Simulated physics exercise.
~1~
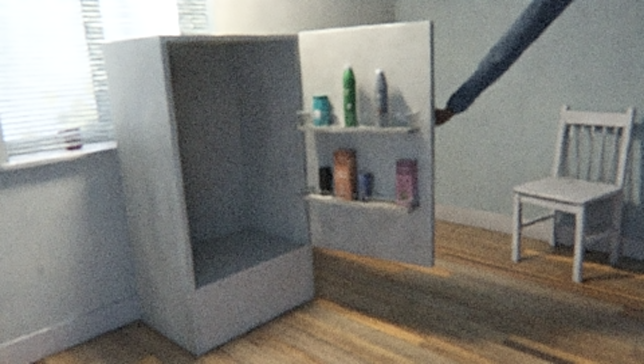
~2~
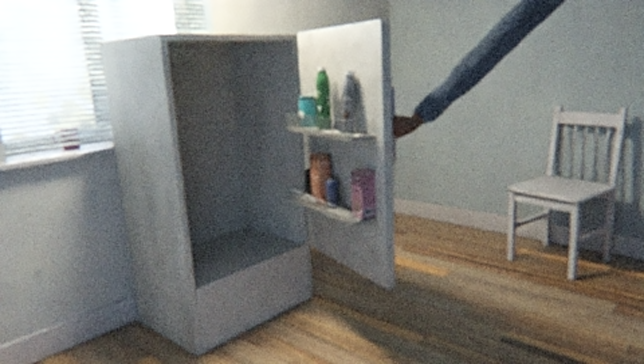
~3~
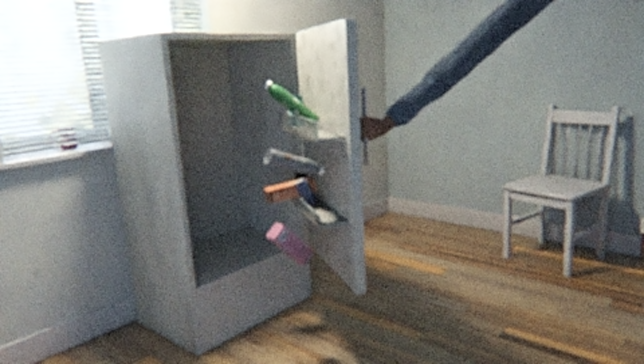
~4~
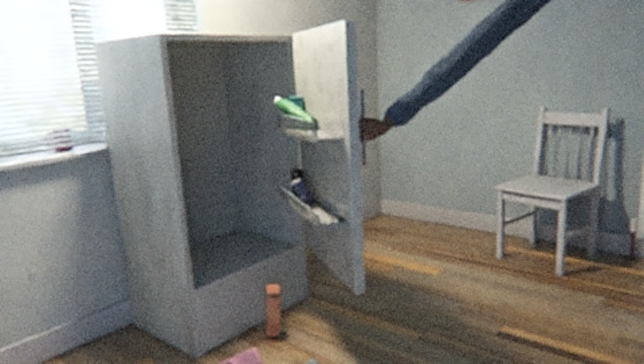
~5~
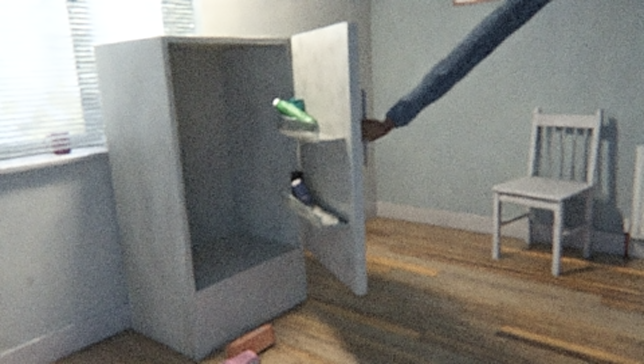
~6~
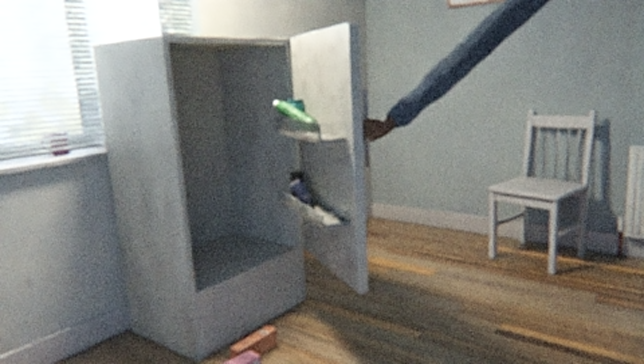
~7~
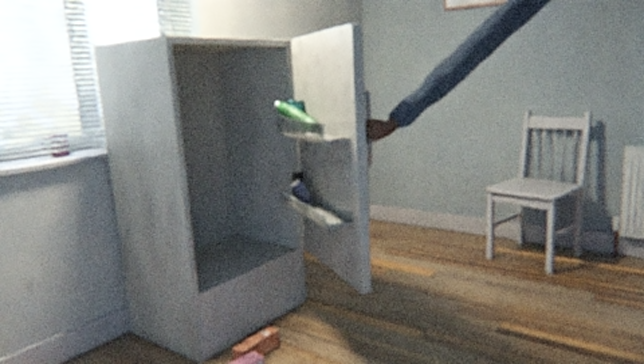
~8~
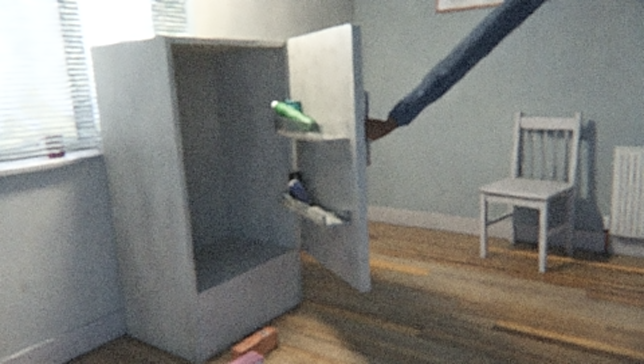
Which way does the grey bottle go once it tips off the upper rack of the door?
It drops downward, falling on its side past the front of the racks.
